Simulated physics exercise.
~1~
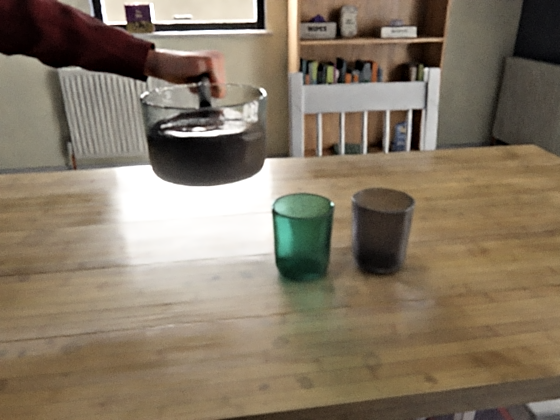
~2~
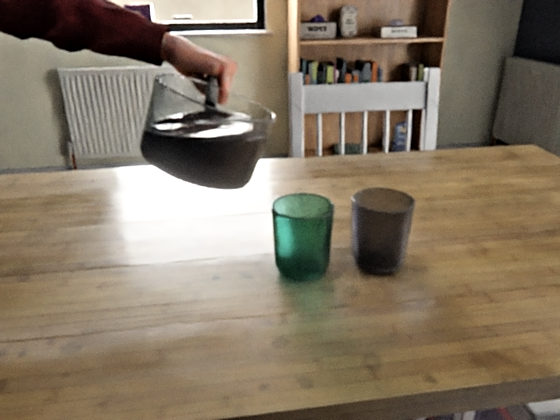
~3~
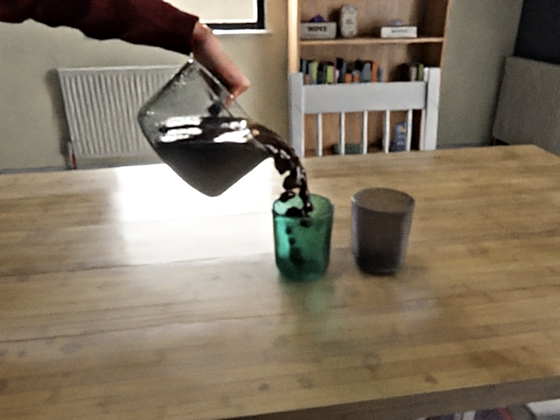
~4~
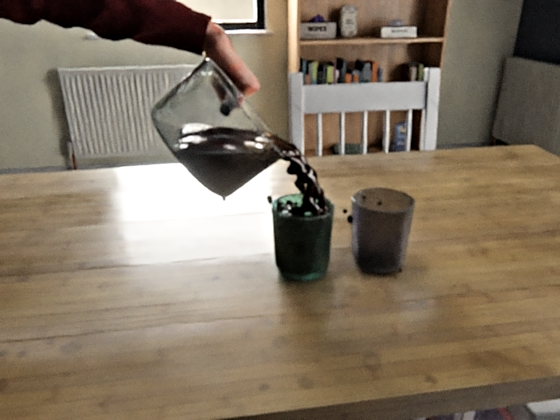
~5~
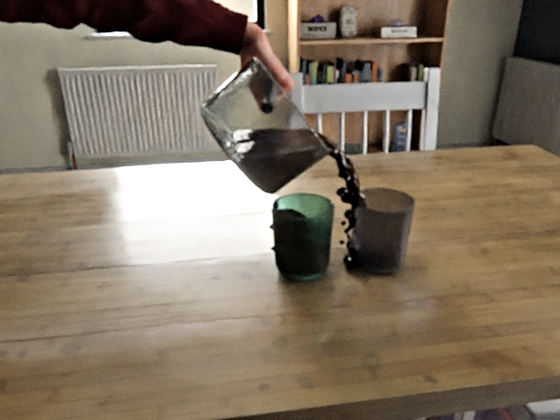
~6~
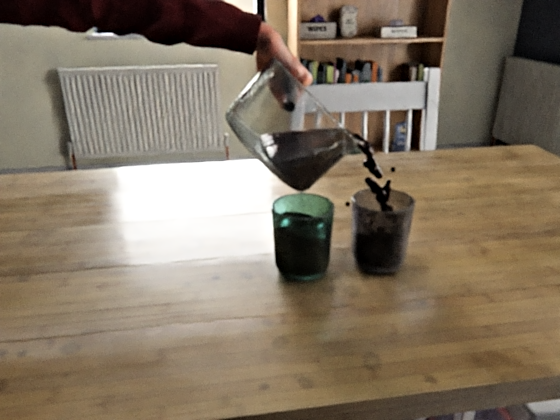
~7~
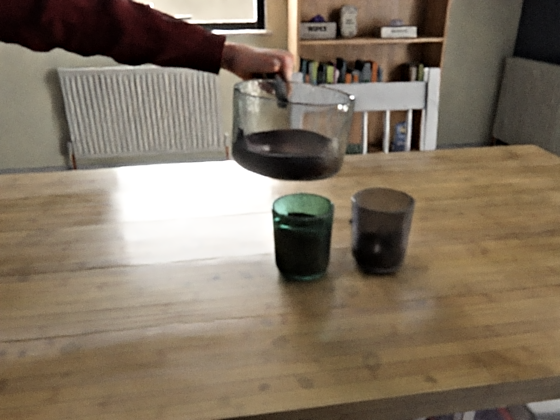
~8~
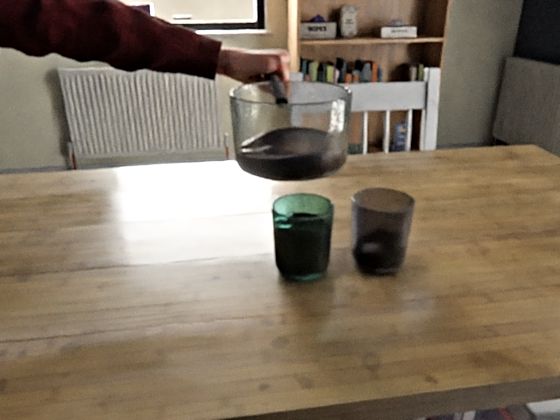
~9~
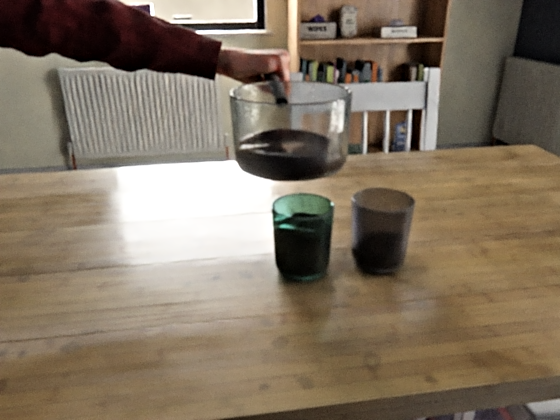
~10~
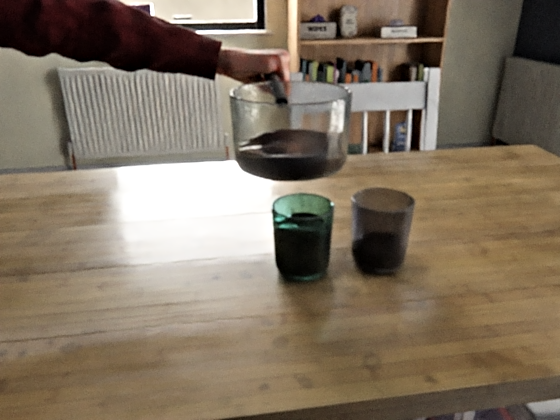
The clip opens on a hand in a dark red sleeve holding a clear pot of dark liquid above a wooden table, where a green tumbler and a greyish one stand side by side. The hand tips the pot to the right, and the liquid pours into the green tumbler on the left. Still tilted, the pot moves right, its stream passing between the tumblers before falling into the right one. The hand then turns the pot level again and the pouring stops. At the end it holds the partly filled pot still above the tumblers, both now containing dark liquid.
